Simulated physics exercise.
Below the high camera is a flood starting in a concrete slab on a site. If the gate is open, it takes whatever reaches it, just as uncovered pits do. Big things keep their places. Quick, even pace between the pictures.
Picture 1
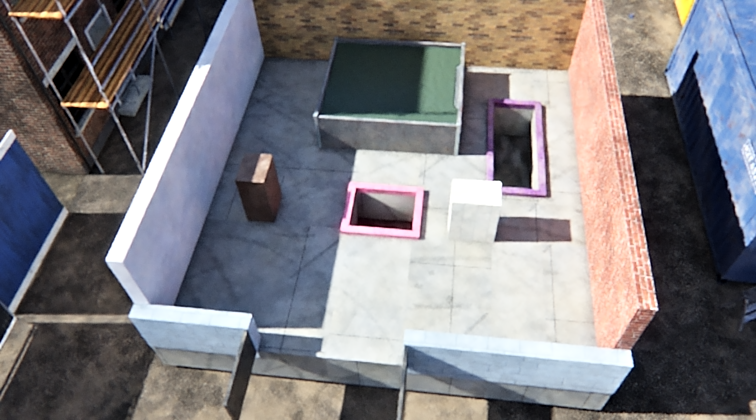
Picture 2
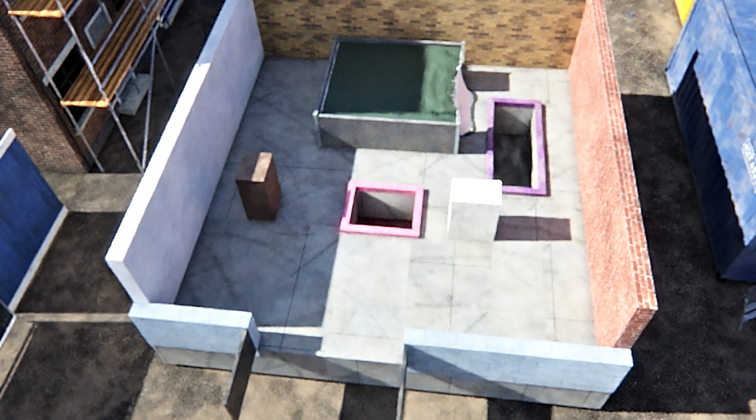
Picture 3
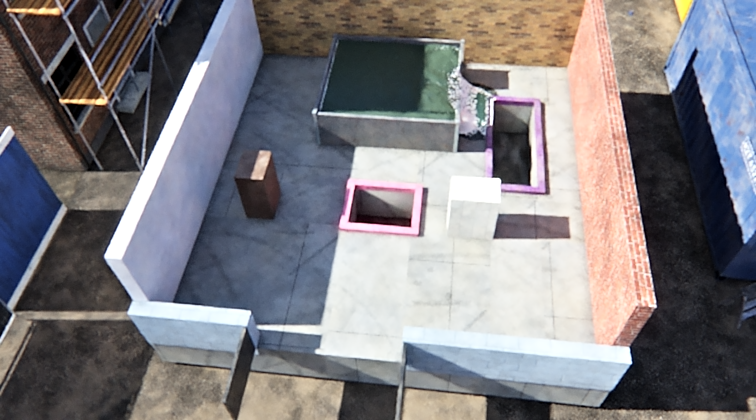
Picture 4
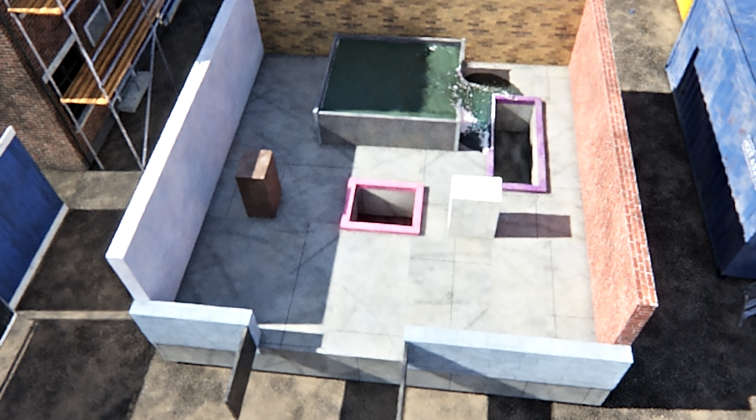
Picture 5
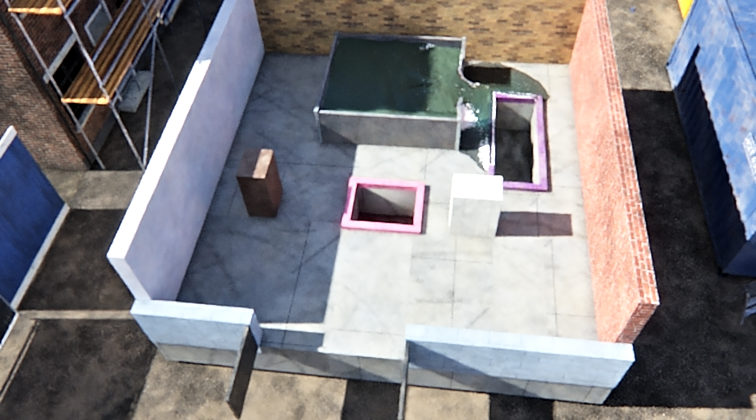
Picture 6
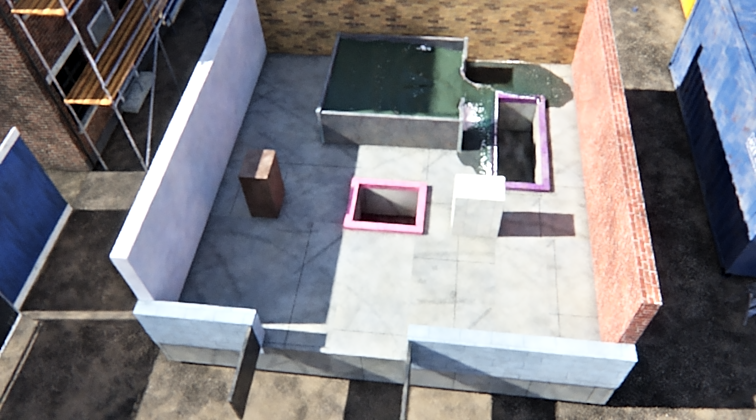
On a walled concrete slab seen from above, a tank of dark green water burst out at its right side, and the water splashed down and spread rightward around the purple-edged pit.
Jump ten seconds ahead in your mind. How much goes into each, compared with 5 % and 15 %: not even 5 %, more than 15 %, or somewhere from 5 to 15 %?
Compared with the marks: The gate gets not even 5 %; the purple pit gets more than 15 %; the pink pit gets not even 5 %.
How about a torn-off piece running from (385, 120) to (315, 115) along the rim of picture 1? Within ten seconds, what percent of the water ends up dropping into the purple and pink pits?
Near enough: Purple 0 percent, pink 15 percent.
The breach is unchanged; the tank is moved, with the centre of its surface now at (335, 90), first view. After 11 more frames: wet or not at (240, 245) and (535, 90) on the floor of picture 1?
Result, points in order: Unwetted; inundated.
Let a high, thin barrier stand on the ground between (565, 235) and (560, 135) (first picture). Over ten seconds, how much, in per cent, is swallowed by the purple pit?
Share, purple pit - 40 in a hundred.
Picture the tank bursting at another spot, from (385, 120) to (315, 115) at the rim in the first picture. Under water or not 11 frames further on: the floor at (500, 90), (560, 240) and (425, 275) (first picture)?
Point 1: Unwetted; point 2: Unwetted; point 3: Unwetted.
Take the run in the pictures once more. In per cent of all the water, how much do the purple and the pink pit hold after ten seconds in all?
About 38 and 0 per cent.
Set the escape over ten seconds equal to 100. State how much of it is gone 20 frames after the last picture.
Approximately 65 %.
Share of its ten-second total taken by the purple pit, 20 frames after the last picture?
Approximately 70 per cent.
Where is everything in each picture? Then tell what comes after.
The water tank at (393, 82) is whole and still, in the first frame.
The front is at (466, 133), out from the gap at (458, 101), in the second frame.
The front is at (484, 137), out from the gap at (457, 102), in the third frame.
The front is at (520, 95), out from the gap at (458, 101), in the fourth frame.
Water pours out at (458, 99) and has run to (541, 89), in the fifth frame.
The front is at (566, 88), out from the gap at (461, 99), in the sixth frame.
A moment on, water covers 10 % of the floor; the gate 0 %, the purple pit 10 %, the pink pit 0 %.
Next, water covers 15 % of the floor; the gate 0 %, the purple pit 18 %, the pink pit 0 %.
Then, water covers 25 % of the floor; the gate 0 %, the purple pit 26 %, the pink pit 0 %.
Later, water covers 50 % of the floor; the gate 0 %, the purple pit 34 %, the pink pit 0 %.
In the end, water covers 85 % of the floor; the gate 2 %, the purple pit 38 %, the pink pit 0 %.
